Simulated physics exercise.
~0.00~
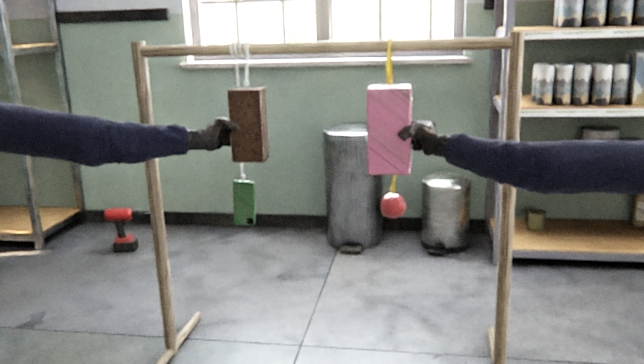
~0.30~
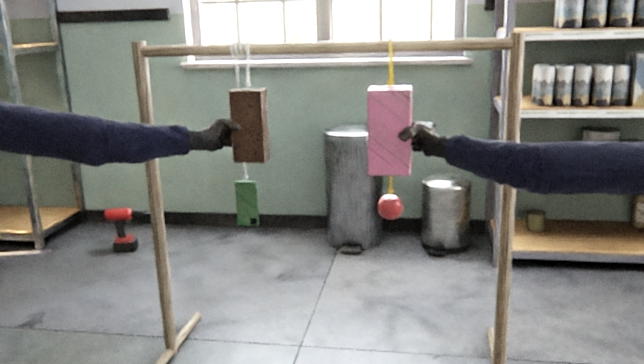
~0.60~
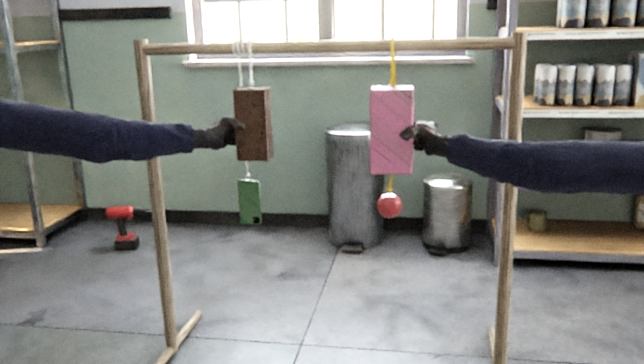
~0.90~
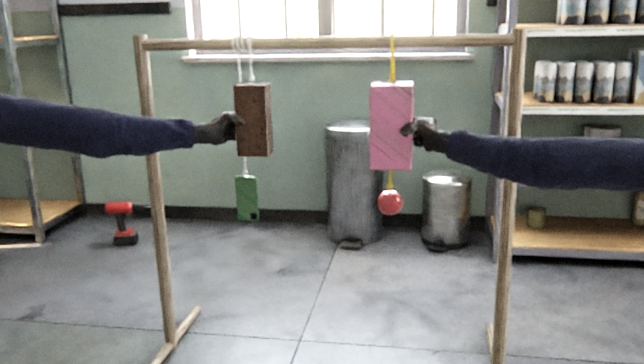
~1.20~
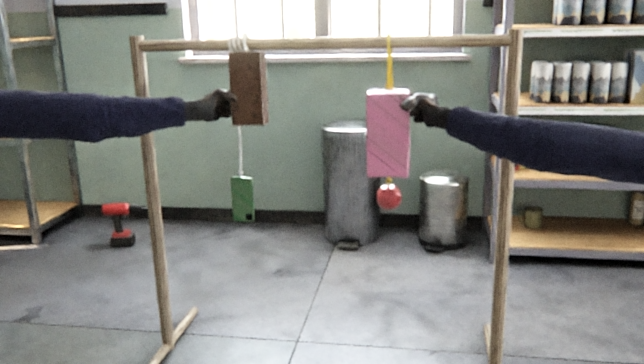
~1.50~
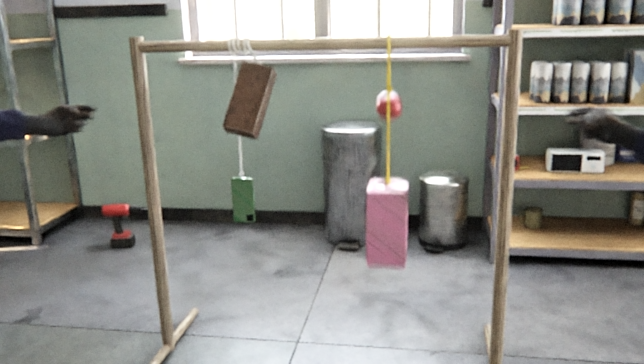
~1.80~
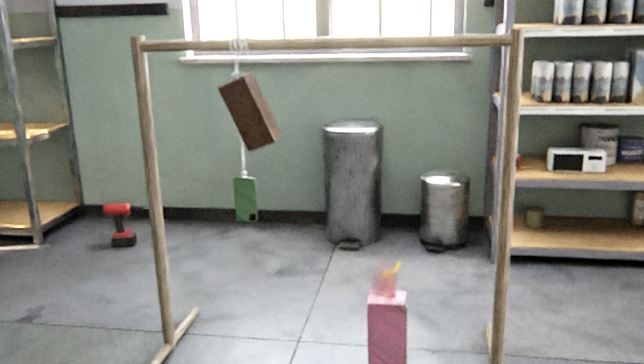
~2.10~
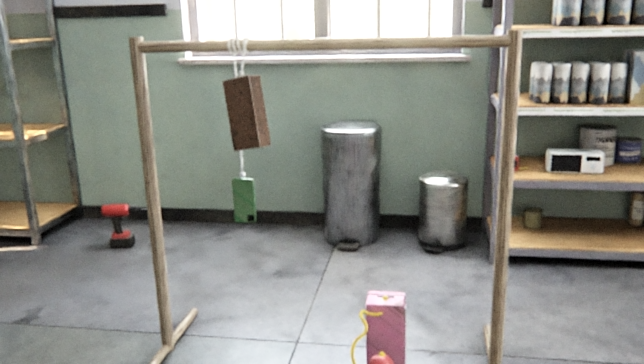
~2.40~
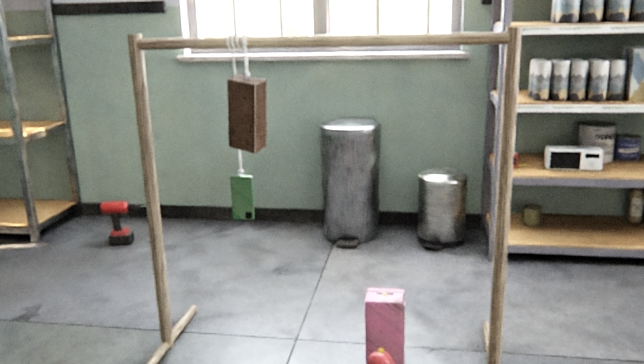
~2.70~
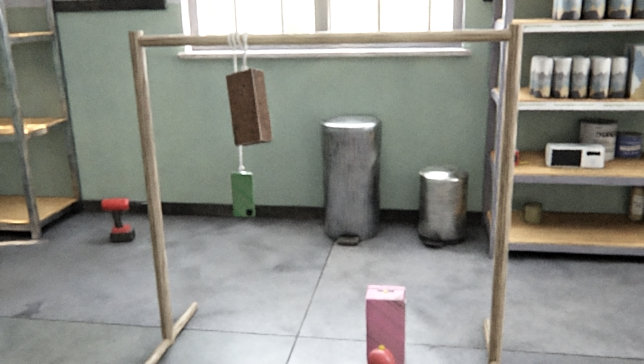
Two gloved hands held a brick and a pink case hanging from a wooden rail, then let go and drew back. The brick swung and stayed hanging above a green object, while the pink case dropped to the floor, its cord and red ball following.
